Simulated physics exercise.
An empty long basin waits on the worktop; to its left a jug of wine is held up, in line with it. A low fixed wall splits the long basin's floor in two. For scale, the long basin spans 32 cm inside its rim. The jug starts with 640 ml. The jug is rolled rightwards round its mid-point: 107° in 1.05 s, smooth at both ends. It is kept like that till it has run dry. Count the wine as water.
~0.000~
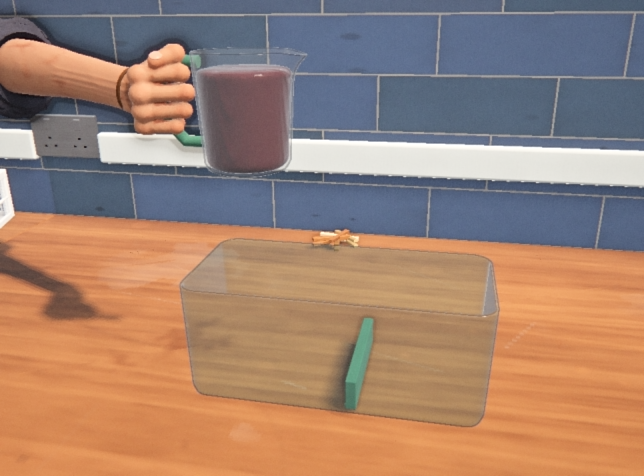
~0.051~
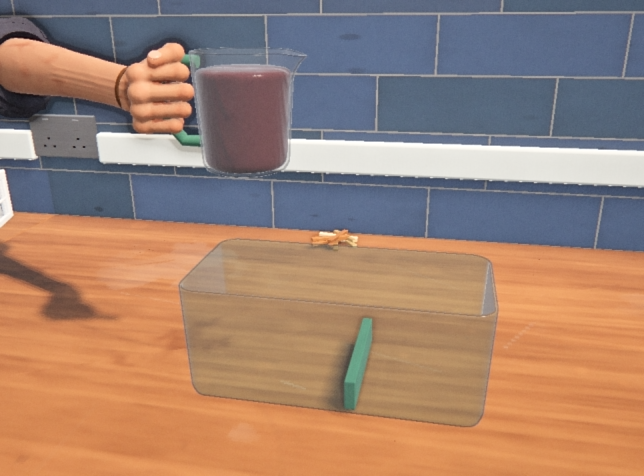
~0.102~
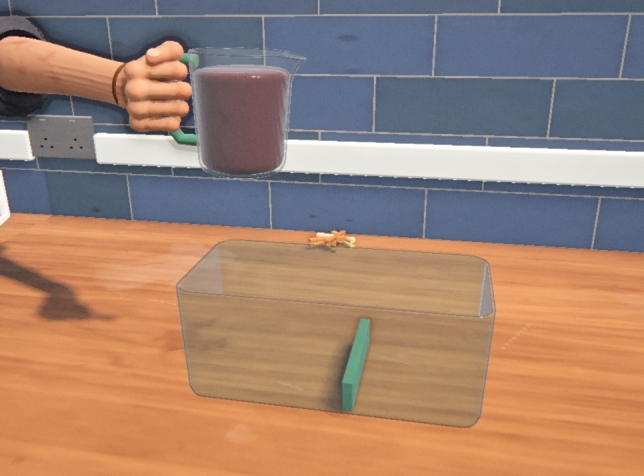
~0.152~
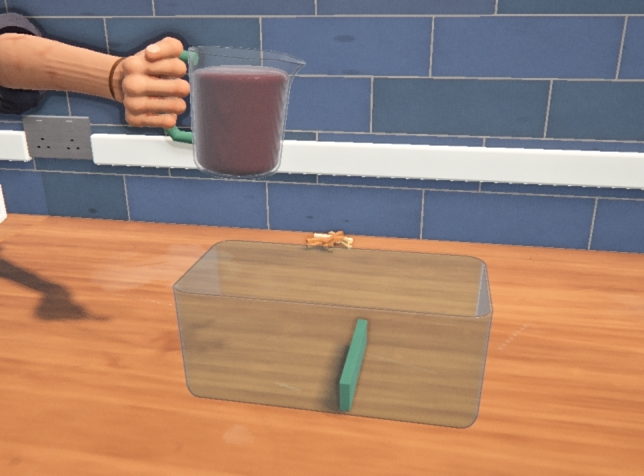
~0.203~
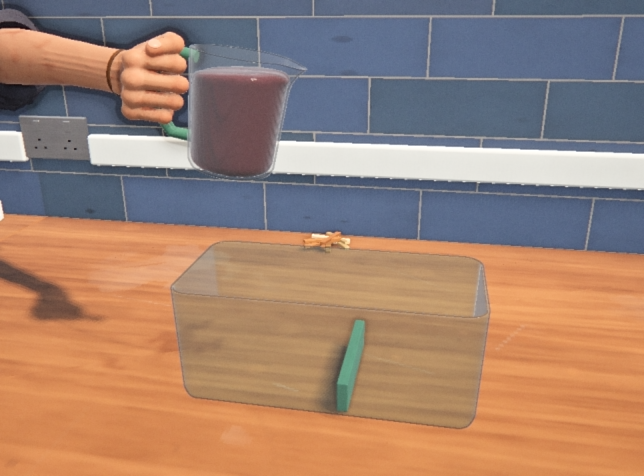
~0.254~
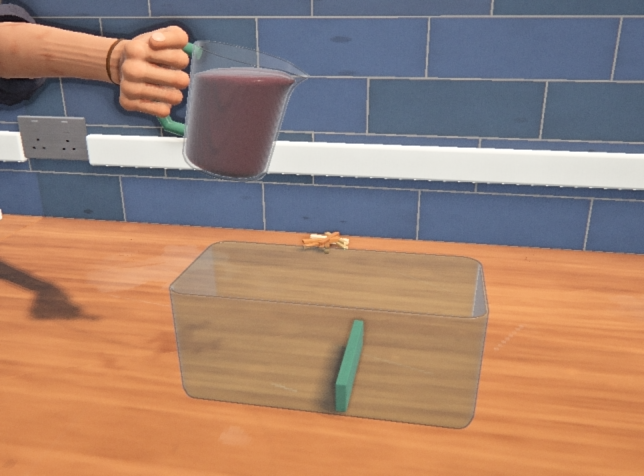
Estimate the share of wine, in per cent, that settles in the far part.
About 82 per cent.
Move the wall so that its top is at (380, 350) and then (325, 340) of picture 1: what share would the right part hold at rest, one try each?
First 60, then 95 per cent.
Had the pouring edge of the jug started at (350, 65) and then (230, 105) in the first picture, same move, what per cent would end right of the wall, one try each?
In turn about 90 and 10 per cent.
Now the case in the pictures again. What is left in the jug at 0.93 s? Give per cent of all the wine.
Near 20 in a hundred.
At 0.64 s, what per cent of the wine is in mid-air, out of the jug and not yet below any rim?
Some 20 per cent.
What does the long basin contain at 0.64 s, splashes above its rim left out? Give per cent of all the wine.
About 5 per cent.
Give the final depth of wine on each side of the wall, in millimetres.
Some 4 mm on the left and 28 mm on the right.
Then, 0.64 s in, the tilt is 72° and 75 per cent is still to pour, 0 is left of the wall and 5 right of it.
Then, 0.93 s in, the tilt is 103° and 20 per cent is still to pour, 3 is left of the wall and 52 right of it.
Then, 1.23 s in, the tilt is 107° and 1 per cent is still to pour, 12 is left of the wall and 83 right of it.
Then, 1.55 s in, the tilt is 107° and 0 per cent is still to pour, 16 is left of the wall and 82 right of it.
Finally, 16 per cent lies left of the wall, 82 right of it and 1 outside.
